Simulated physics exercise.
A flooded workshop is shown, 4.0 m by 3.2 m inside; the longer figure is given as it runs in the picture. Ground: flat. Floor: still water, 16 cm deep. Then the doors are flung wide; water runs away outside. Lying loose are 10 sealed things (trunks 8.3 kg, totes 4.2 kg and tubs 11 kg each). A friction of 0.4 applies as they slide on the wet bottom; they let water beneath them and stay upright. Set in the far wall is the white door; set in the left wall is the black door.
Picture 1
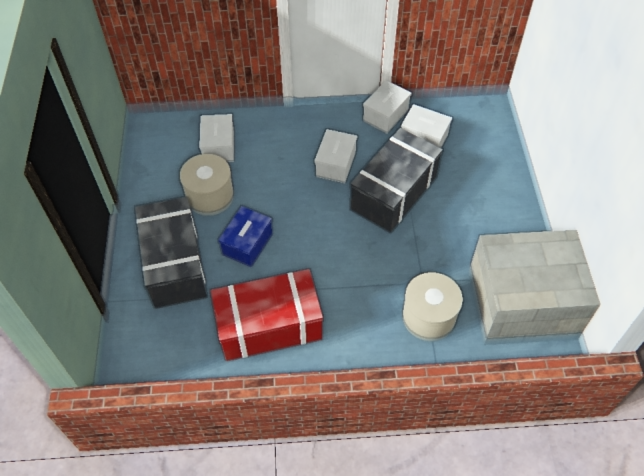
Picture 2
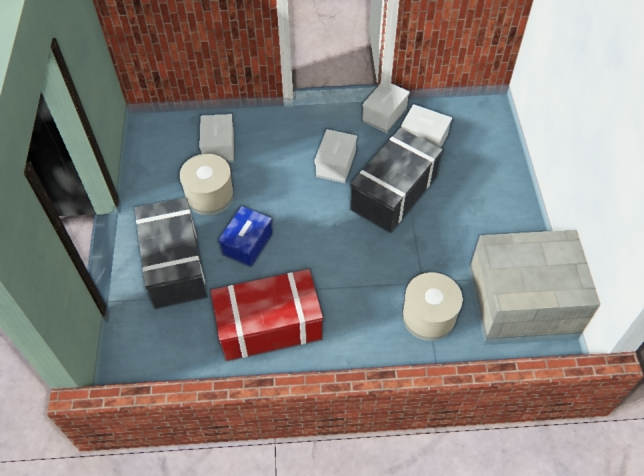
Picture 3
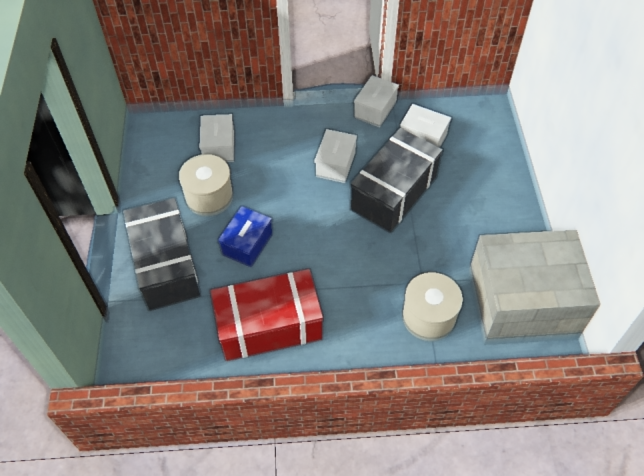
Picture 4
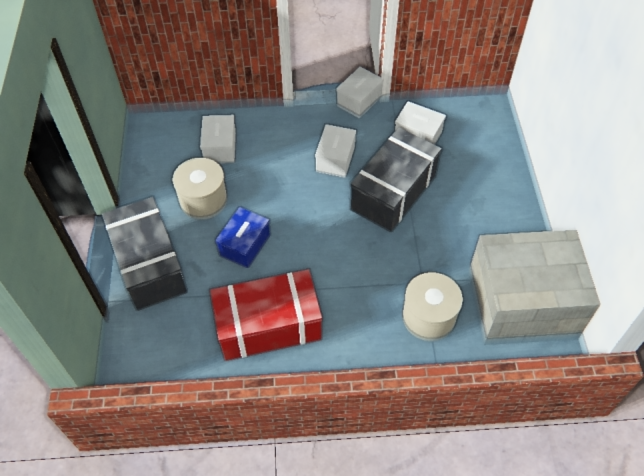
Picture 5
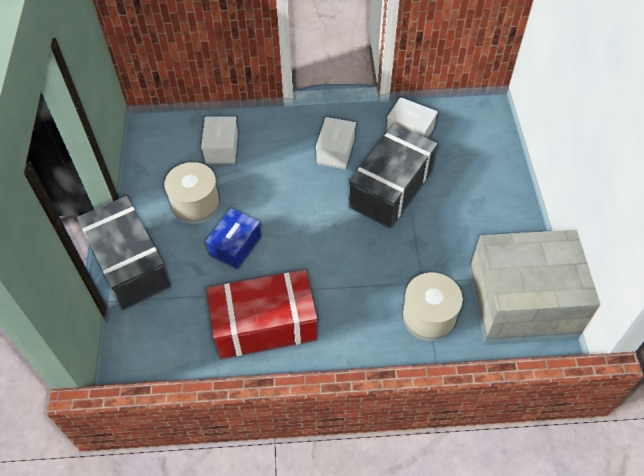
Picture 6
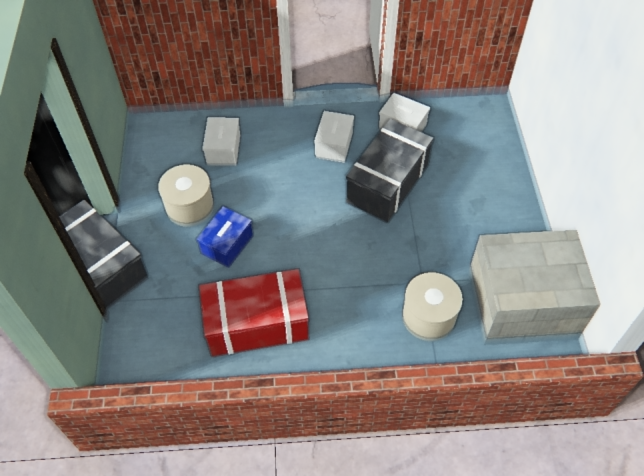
Two doors opened in a flooded room, and a dark trunk drifted left into the side doorway while a pale box slid out through the back one; the blue box and red trunk shifted slightly left.
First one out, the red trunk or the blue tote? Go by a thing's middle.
The blue one is out first.
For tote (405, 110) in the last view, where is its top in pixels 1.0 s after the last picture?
About (381, 98), give or take.
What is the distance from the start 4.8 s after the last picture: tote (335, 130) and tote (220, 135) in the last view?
The first one: Gone out. The second one: 10 cm.
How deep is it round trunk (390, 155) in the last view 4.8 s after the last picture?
Depth: Near 9 cm.
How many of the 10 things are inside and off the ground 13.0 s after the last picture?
The count is 1.
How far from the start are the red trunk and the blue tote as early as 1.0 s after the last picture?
By then roughly 30 cm and 30 cm, respectively.
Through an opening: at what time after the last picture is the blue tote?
Estimate: Close to 4.0 s.
Then, 1.0 s after the last picture the red trunk is near (230, 296), 0.3 m from its start, afloat; the blue tote is near (206, 225), 0.3 m from its start, afloat; 2 of 10 are out; 8 afloat.
Then, 4.8 s after the last picture the red trunk is near (149, 273), 1.0 m from its start, afloat; the blue tote has gone out (4.0 s after the last picture); 6 of 10 are out; 4 afloat.
Then, 9.0 s after the last picture the red trunk has gone out (7.6 s after the last picture); the blue tote has gone out (4.0 s after the last picture); 8 of 10 are out; 2 afloat.
Then, 13.0 s after the last picture the red trunk has gone out (7.6 s after the last picture); the blue tote has gone out (4.0 s after the last picture); 8 of 10 are out; 1 afloat.
